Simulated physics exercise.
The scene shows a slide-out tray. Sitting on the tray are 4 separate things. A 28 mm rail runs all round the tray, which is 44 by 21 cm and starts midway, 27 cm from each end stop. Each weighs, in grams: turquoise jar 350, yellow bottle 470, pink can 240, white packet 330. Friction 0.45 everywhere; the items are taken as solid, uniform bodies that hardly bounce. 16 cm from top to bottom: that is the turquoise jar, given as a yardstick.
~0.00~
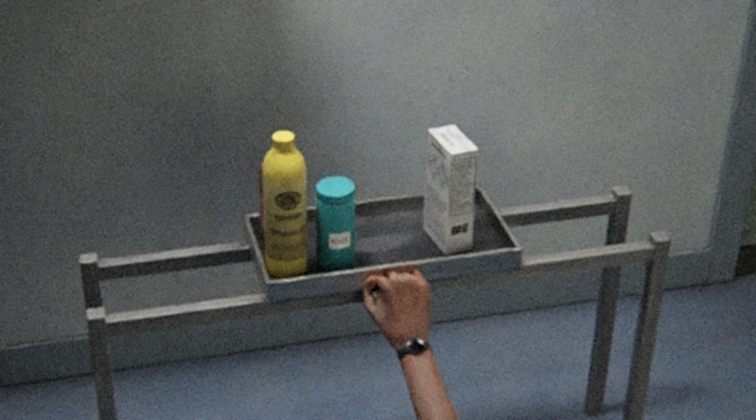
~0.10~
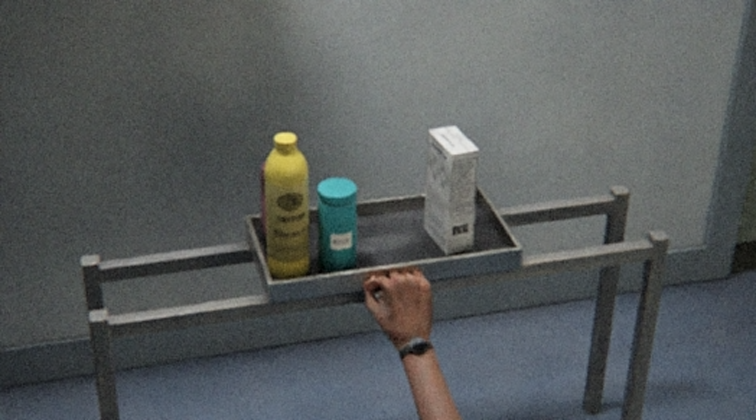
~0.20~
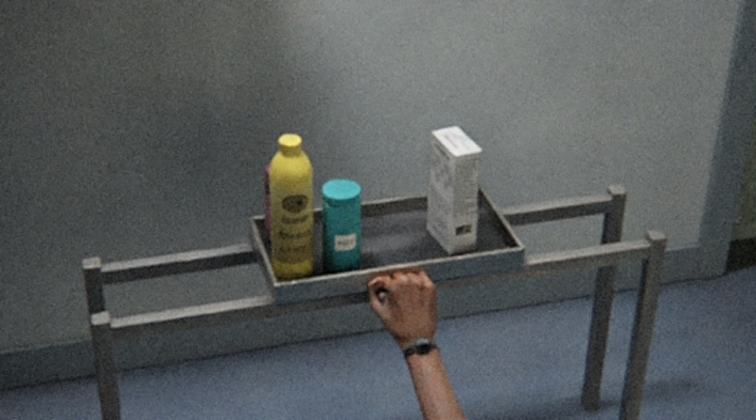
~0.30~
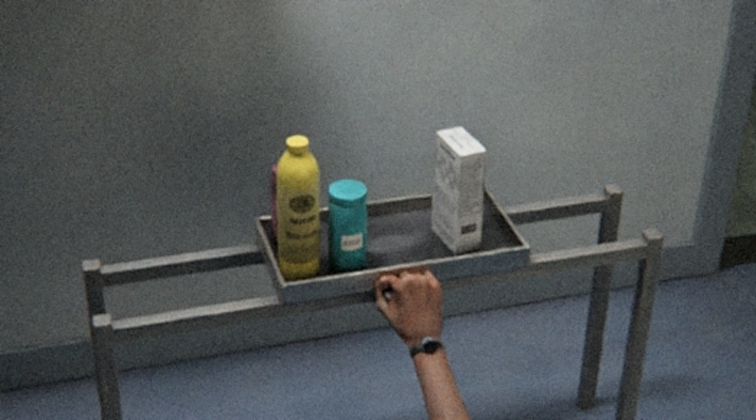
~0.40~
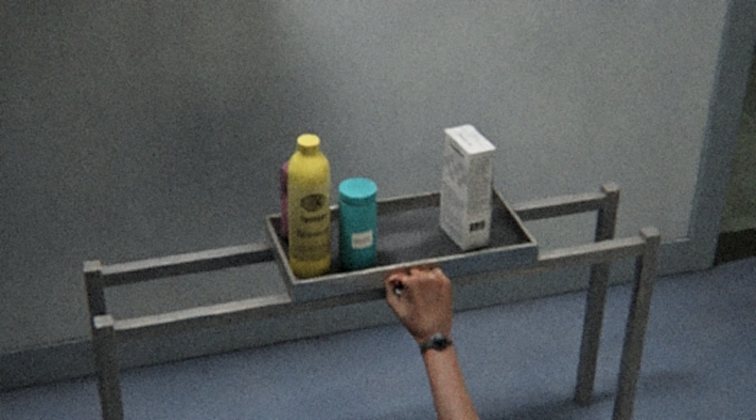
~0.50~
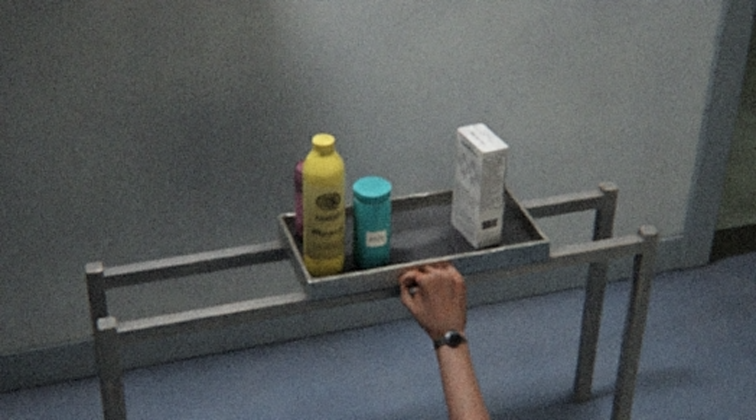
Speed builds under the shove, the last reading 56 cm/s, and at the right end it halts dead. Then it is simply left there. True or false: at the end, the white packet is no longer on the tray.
True.
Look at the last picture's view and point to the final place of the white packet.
Rest point: Near (616, 413).
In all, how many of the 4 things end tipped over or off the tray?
The answer: 1.
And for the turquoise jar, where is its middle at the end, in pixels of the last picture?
End point: Approx. (490, 204).
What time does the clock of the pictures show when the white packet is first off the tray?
At about 1.3 s.
Around 1.30 s, tray 27 cm right; white packet now off the tray; yellow bottle at 11° to upright; pink can at 7° to upright.
Around 1.60 s, tray 27 cm right; yellow bottle at 12° to upright; pink can at 4° to upright; turquoise jar shifted 2 cm.
Finally (3.0 s), off the tray, white packet; the other 3 still in place (within 5 cm). In the last view, white packet near (616, 413).
